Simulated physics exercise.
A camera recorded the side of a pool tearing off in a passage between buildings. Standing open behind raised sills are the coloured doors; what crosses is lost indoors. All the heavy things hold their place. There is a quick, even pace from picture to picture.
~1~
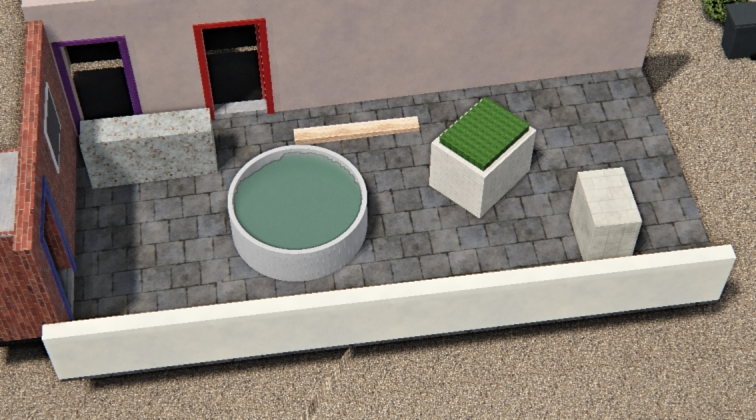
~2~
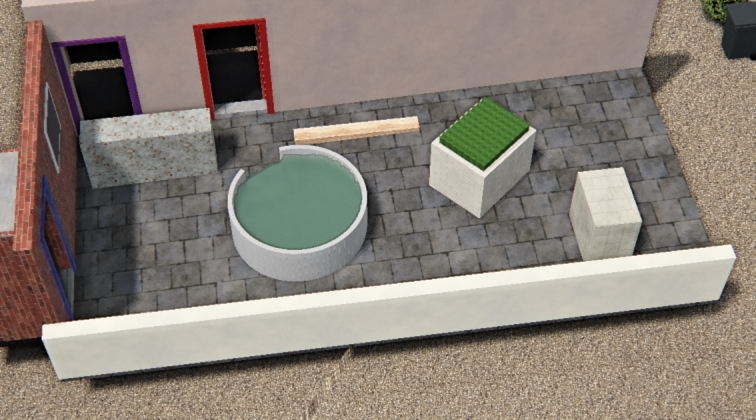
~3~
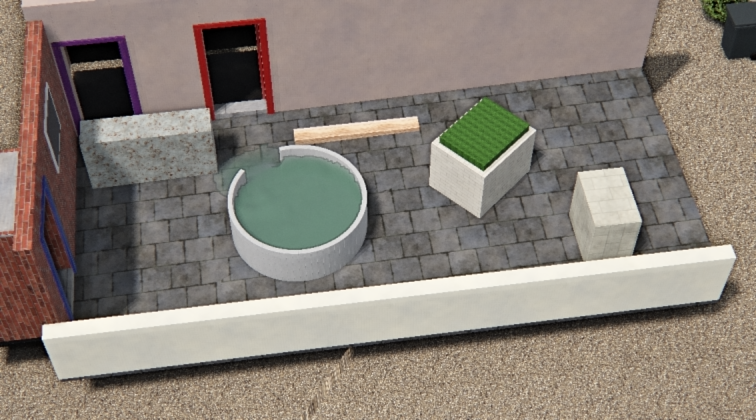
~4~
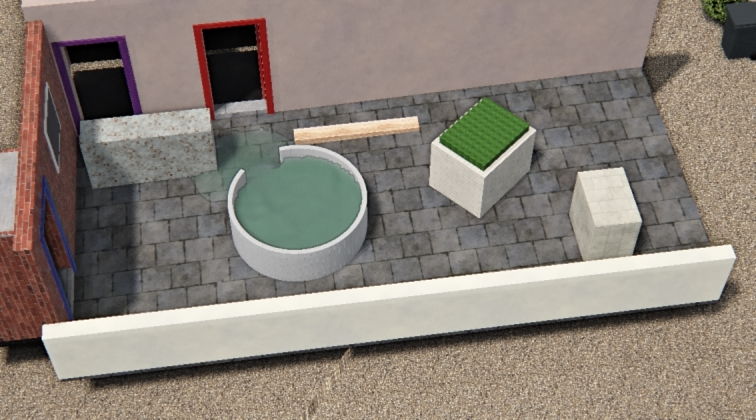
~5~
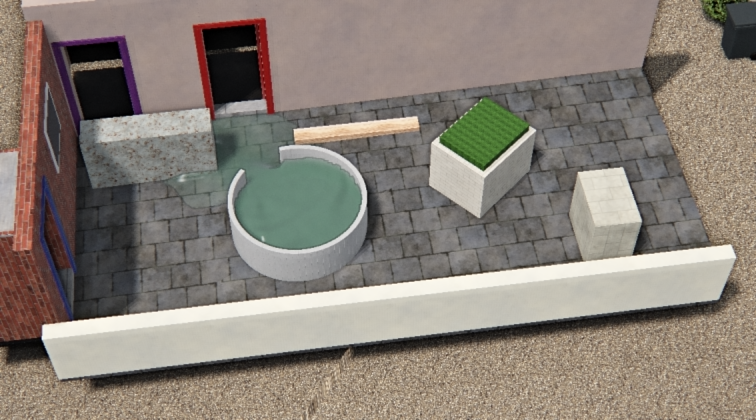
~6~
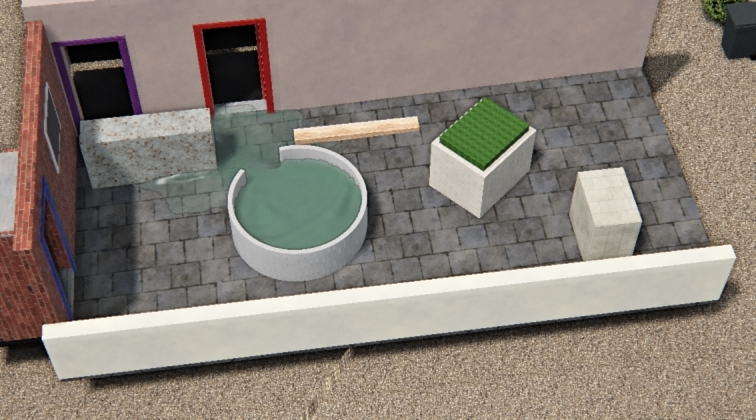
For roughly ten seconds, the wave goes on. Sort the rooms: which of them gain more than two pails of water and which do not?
The blue door gains no more; the red door gains more; the purple door gains more.
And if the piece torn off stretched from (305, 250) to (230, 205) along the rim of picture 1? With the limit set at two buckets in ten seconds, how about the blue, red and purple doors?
One by one: Blue door ends up above; red door ends up below; purple door ends up above.
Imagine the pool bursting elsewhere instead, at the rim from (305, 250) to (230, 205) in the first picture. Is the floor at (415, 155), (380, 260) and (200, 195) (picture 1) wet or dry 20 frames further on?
In the order given: Untouched, swamped and swamped.
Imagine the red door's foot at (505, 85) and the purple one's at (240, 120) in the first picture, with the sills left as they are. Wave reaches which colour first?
The door marked purple.
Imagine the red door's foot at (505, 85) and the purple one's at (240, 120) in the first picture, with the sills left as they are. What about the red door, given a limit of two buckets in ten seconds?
Well, red door comes in under it, as far as I can tell.
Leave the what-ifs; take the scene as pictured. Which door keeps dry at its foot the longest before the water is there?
Answer is the door marked blue.
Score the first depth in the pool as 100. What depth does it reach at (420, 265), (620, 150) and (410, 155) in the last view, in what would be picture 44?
Going in order, roughly 0, 0 and 0 %.
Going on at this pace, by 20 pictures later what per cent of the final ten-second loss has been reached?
Around 65 percent.
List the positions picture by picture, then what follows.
The first frame shows the pool at (298, 201) is whole and still.
In the second frame, the front is at a hidden place, out from the gap on the pool's far side.
In the third frame, water pours out on the pool's far side and has run to (220, 171).
In the fourth frame, the front is at (217, 141), out from the gap on the pool's far side.
In the fifth frame, water pours out on the pool's far side and has run to a hidden place.
In the sixth frame, the front is at a hidden place, out from the gap on the pool's far side.
A moment on, water covers 15 % of the floor; the blue door not reached, the red door far over two buckets in, the purple door wet at the sill, nothing in.
Next, water covers 20 % of the floor; the blue door wet at the sill, nothing in, the red door far over two buckets in, the purple door wet at the sill, nothing in.
Then, water covers 30 % of the floor; the blue door wet at the sill, nothing in, the red door far over two buckets in, the purple door under two buckets in.
Later, water covers 40 % of the floor; the blue door wet at the sill, nothing in, the red door far over two buckets in, the purple door over two buckets in.
In the end, water covers 55 % of the floor; the blue door wet at the sill, nothing in, the red door far over two buckets in, the purple door far over two buckets in.
